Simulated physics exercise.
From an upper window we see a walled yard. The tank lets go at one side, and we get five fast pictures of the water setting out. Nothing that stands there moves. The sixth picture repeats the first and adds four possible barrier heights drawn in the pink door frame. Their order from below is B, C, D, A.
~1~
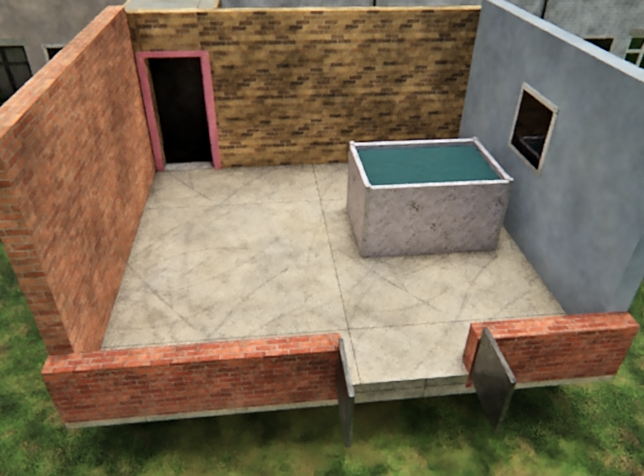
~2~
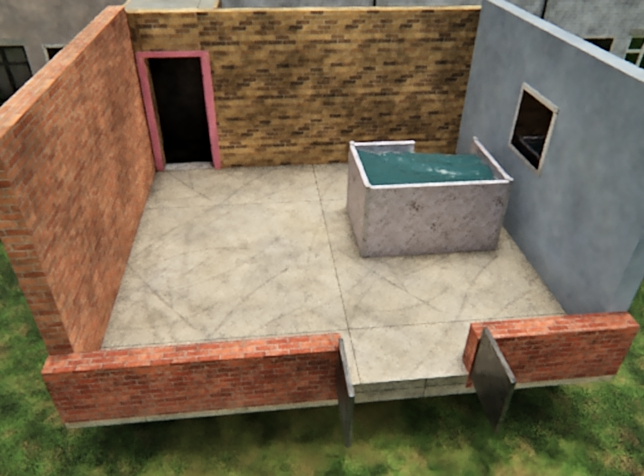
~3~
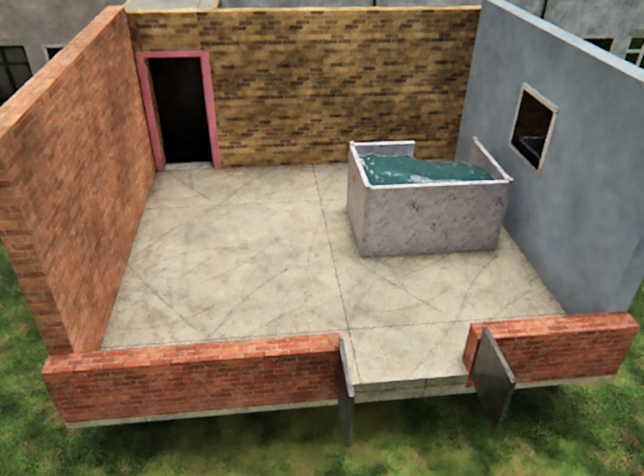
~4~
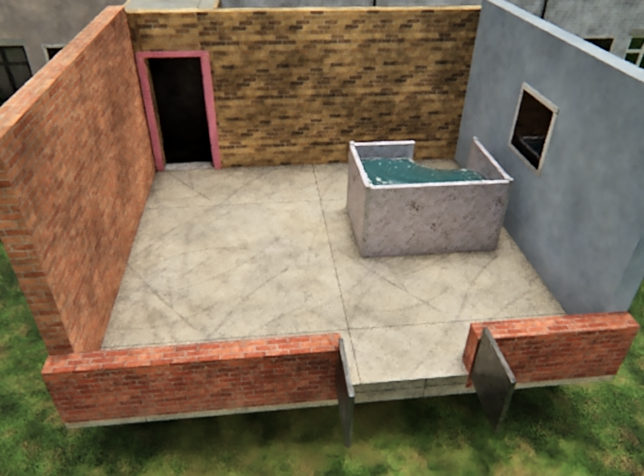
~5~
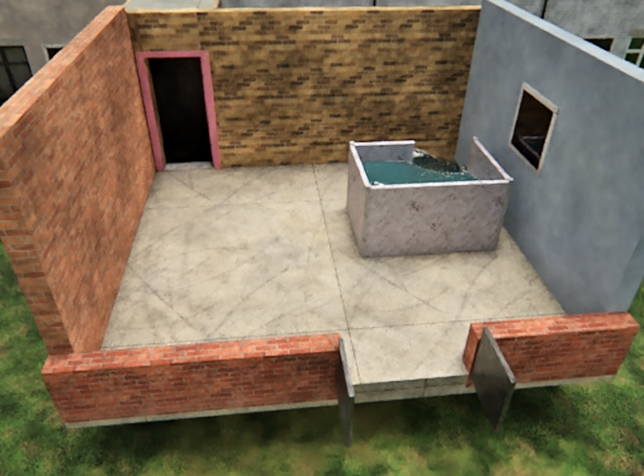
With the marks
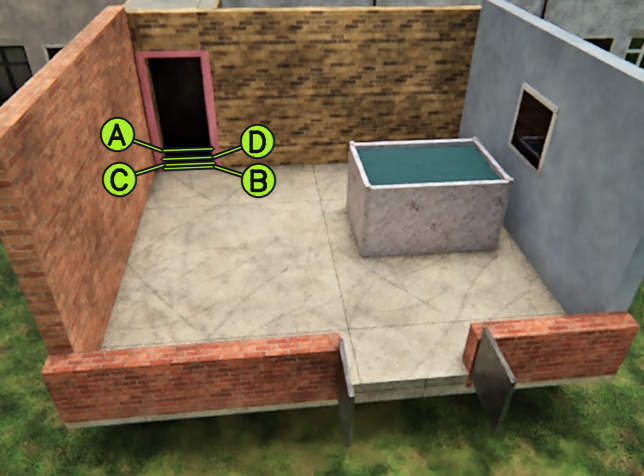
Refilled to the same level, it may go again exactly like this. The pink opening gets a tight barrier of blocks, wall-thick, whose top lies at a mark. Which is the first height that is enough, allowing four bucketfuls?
It is D.
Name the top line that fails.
That is line C.
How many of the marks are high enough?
Two of the four.
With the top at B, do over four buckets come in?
Yes.
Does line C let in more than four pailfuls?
Yes, that goes wrong.
In lime, A at (187, 149); B at (189, 167); C at (189, 164); D at (188, 158); from the bottom up B, C, D, A.
For line A, nothing gets over.
For line B, some 25 bucketfuls get in.
For line C, about 8 bucketfuls get in.
For line D, a splash gets over, under a bucket.
